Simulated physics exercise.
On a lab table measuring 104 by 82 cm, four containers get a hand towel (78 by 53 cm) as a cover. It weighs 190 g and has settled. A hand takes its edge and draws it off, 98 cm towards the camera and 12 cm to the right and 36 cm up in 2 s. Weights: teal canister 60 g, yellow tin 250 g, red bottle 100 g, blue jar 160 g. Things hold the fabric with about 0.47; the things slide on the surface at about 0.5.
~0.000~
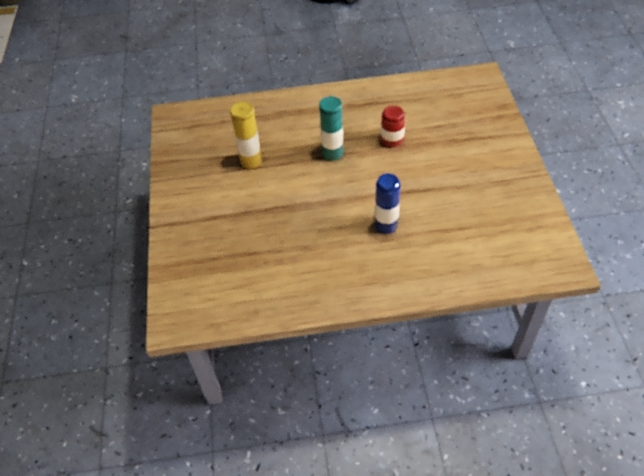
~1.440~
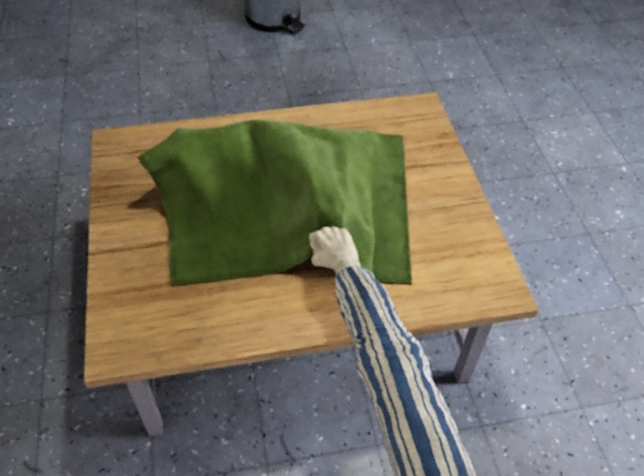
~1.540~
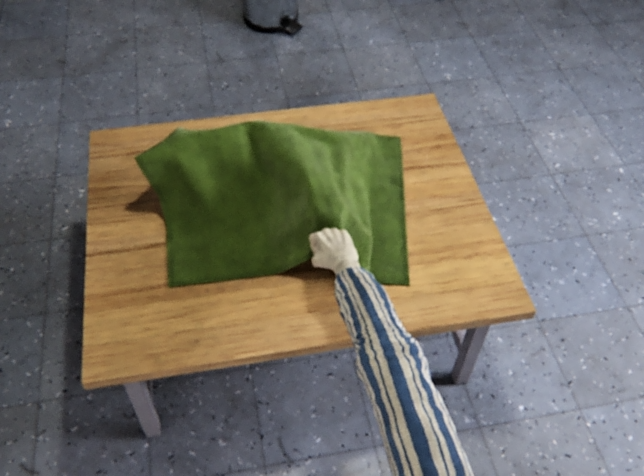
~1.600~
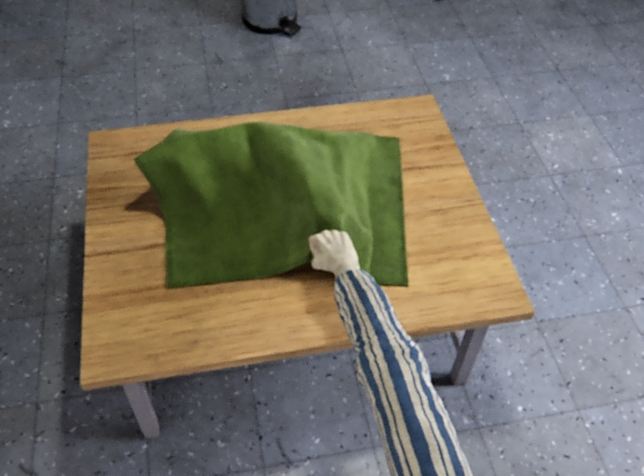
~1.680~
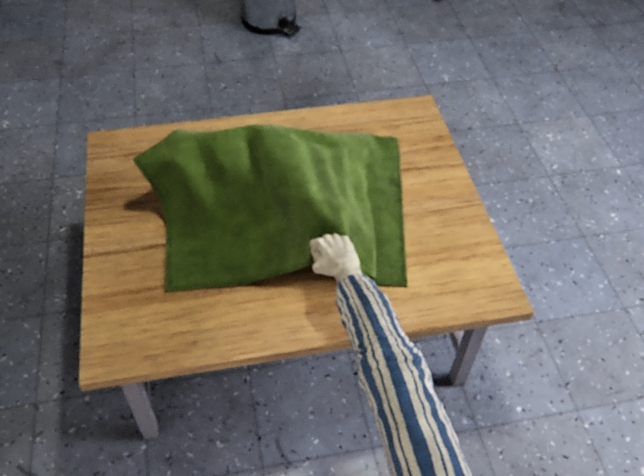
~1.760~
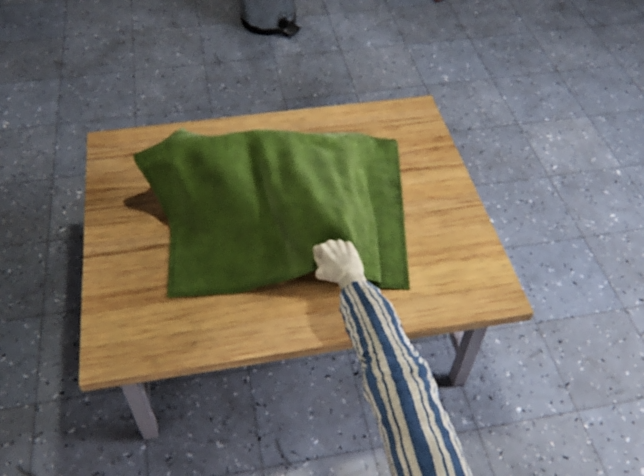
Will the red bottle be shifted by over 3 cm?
Verdict: The red bottle keeps its place.
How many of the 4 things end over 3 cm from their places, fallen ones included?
That makes 3.
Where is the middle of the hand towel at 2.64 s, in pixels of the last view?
Around (375, 397).
By 2.2 s, middle of the hand towel at (323, 254); teal canister on its side, 12 cm off its start, blue jar on its side, 11 cm off its start, yellow tin on its side, 11 cm off its start.
By 2.6 s, middle of the hand towel at (375, 397); yellow tin on its side, 18 cm off its start, teal canister on its side, 15 cm off its start, blue jar on its side, 13 cm off its start.
By 3.1 s, middle of the hand towel at a place out of view; yellow tin on its side, 25 cm off its start at (197, 254), teal canister on its side, 19 cm off its start at (319, 216), blue jar on its side, 16 cm off its start at (383, 277).
By 3.5 s, middle of the hand towel at a place out of view; yellow tin on its side, 31 cm off its start, teal canister on its side, 23 cm off its start, blue jar on its side, 20 cm off its start.
By 4.3 s, middle of the hand towel at a place out of view; red bottle 0 cm off its start at (333, 142), yellow tin on its side, 43 cm off its start at (174, 318), teal canister on its side, 30 cm off its start at (366, 224), blue jar on its side, 26 cm off its start at (429, 271).
